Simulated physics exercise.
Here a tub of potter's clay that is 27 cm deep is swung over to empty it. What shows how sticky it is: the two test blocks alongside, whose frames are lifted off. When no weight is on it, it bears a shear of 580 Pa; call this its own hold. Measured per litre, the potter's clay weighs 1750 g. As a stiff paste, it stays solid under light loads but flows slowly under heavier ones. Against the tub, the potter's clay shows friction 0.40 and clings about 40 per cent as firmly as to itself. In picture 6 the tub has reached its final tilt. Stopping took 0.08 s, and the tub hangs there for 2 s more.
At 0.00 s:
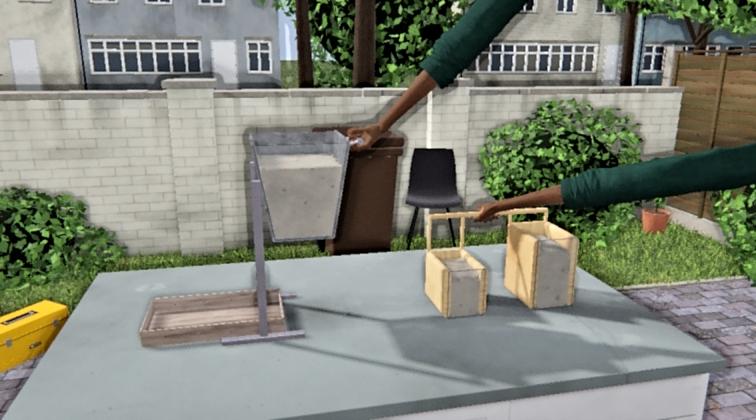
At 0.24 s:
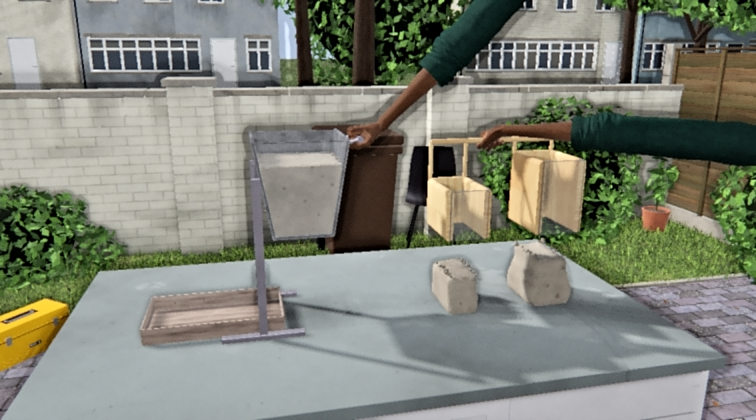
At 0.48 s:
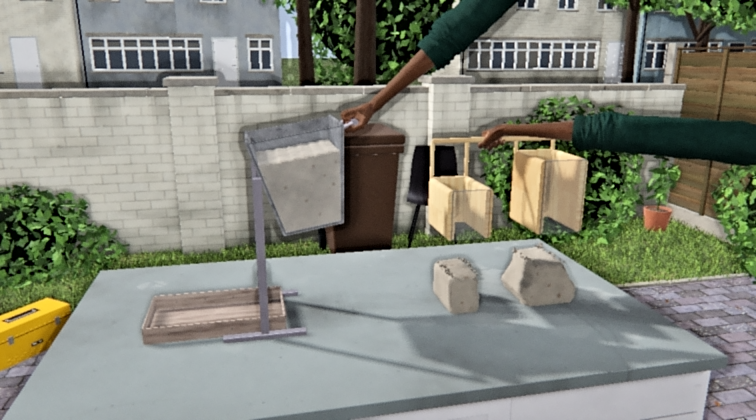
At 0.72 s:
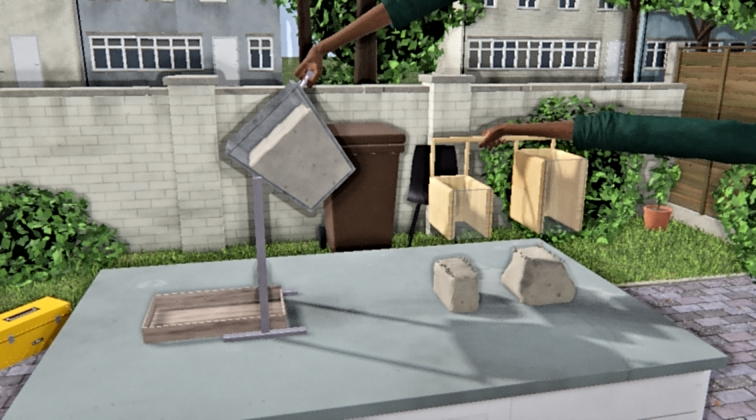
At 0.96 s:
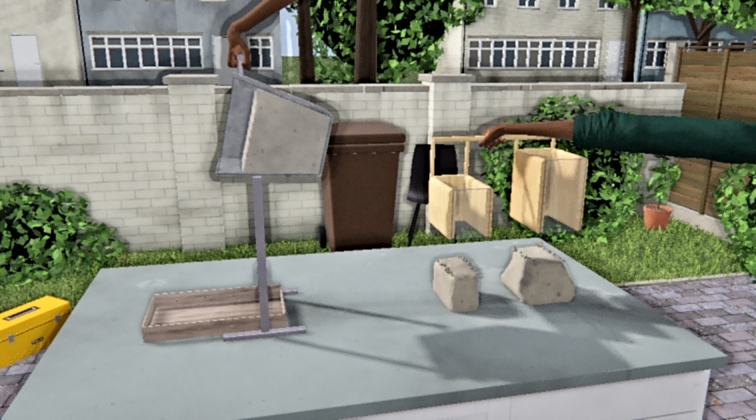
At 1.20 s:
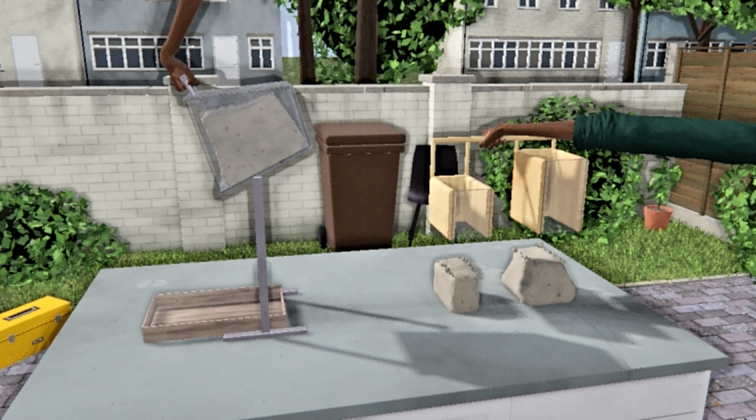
Two wooden moulds are lifted by a hand off two grey clay blocks, the right one slumping lower while the left keeps its height; then another hand swings a clay-filled tub on a stand leftward past sideways above a wooden tray.
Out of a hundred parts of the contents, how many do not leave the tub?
Around 0 in every hundred.
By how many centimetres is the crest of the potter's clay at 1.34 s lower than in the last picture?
Around 7 cm below its level in the last picture.
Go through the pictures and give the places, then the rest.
The first picture shows handle-side rim at (347, 142), tilt 0 degrees; crest of the potter's clay at (272, 169); block heights 13 cm, 20 cm (left to right).
The second picture shows handle-side rim at (347, 140), tilt 0 degrees; crest of the potter's clay at (272, 167); block heights 13 cm, 17 cm (left to right).
The third picture shows handle-side rim at (340, 125), tilt 9 degrees; crest of the potter's clay at (334, 152); block heights 13 cm, 14 cm (left to right).
The fourth picture shows handle-side rim at (296, 86), tilt 43 degrees; crest of the potter's clay at (311, 112); block heights 13 cm, 14 cm (left to right).
The fifth picture shows handle-side rim at (233, 78), tilt 77 degrees; crest of the potter's clay at (262, 92); block heights 13 cm, 14 cm (left to right).
The sixth picture shows handle-side rim at (184, 102), tilt 106 degrees; crest of the potter's clay at (270, 97); block heights 13 cm, 14 cm (left to right).
After 1.34 s, the tub is at 106 degrees and holds 70 %.
After 1.51 s, the tub is at 106 degrees and holds 27 %.
After 1.68 s, the tub is at 106 degrees and holds 1 %.
After 1.85 s, the tub is at 106 degrees and holds 0 %.
After 3.20 s, the tub is at 106 degrees and holds 0 %.
